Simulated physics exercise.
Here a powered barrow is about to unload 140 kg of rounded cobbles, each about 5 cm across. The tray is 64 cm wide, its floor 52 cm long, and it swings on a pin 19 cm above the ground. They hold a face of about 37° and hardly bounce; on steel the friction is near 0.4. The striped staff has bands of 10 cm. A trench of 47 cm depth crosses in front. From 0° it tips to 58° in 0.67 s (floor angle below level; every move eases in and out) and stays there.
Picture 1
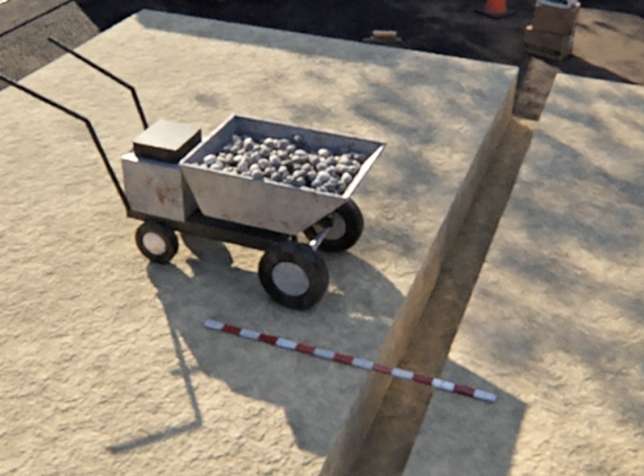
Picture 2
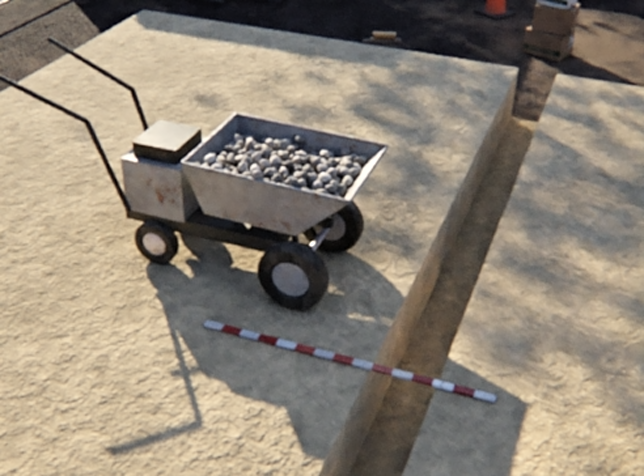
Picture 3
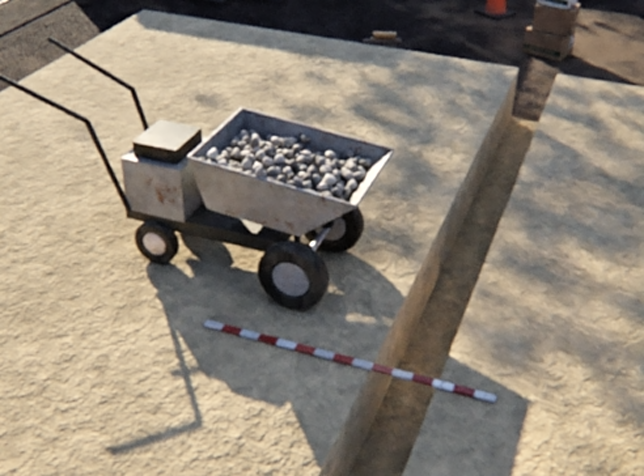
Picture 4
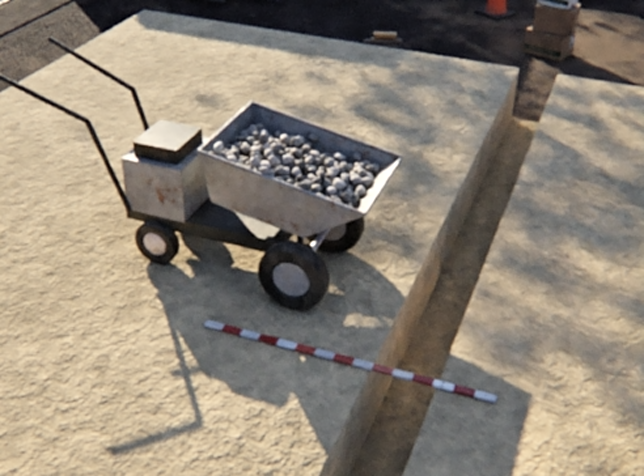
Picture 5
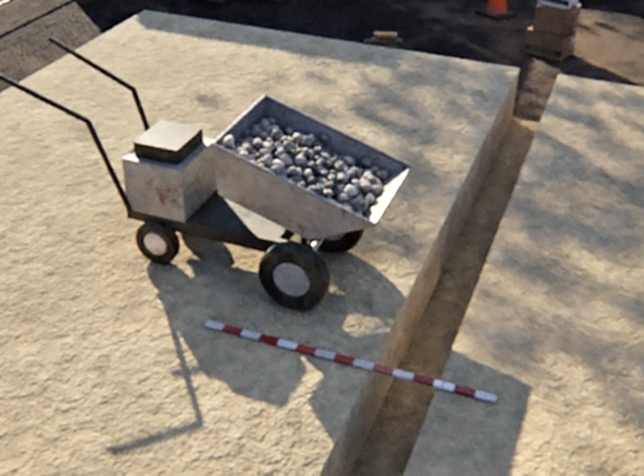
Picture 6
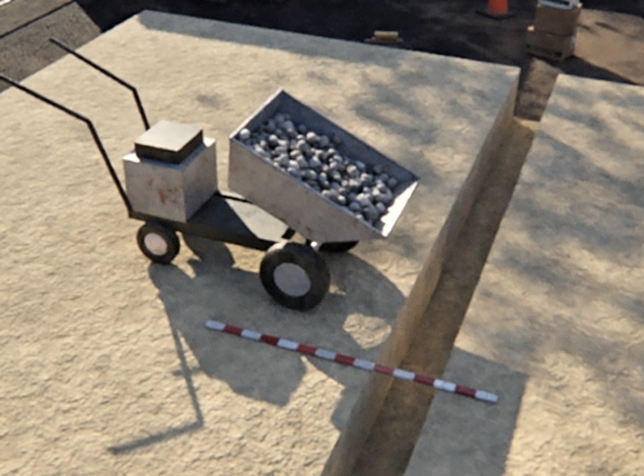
On pale, sunlit ground beside a trench, a metal barrow's tray of rounded stones tilting steadily forward to the right.
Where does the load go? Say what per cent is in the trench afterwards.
Close to 59 in a hundred.
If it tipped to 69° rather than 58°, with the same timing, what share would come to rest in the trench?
Then about 70 per cent.
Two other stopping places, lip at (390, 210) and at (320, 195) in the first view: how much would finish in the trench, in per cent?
About 25 and 80 per cent.
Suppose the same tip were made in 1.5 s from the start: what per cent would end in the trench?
Then about 75 per cent.
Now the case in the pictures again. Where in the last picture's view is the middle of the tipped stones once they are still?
Near (445, 360).
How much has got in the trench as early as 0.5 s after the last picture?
About 10 per cent by then.
Then, 0.2 s after the last picture the floor is at 49°, 100 % in the tray; the foremost stones are at (401, 251).
Then, 0.5 s after the last picture the floor is at 58°, 91 % in the tray, 9 % in the trench; the foremost stones are at (457, 309).
Then, 0.8 s after the last picture the floor is at 58°, 47 % in the tray, 30 % in the trench, 24 % past the trench; the foremost stones are at (565, 348).
Then, 2.8 s after the last picture the floor is at 58°, 14 % in the tray, 59 % in the trench, 27 % past the trench; the foremost stones are past the picture's edge.
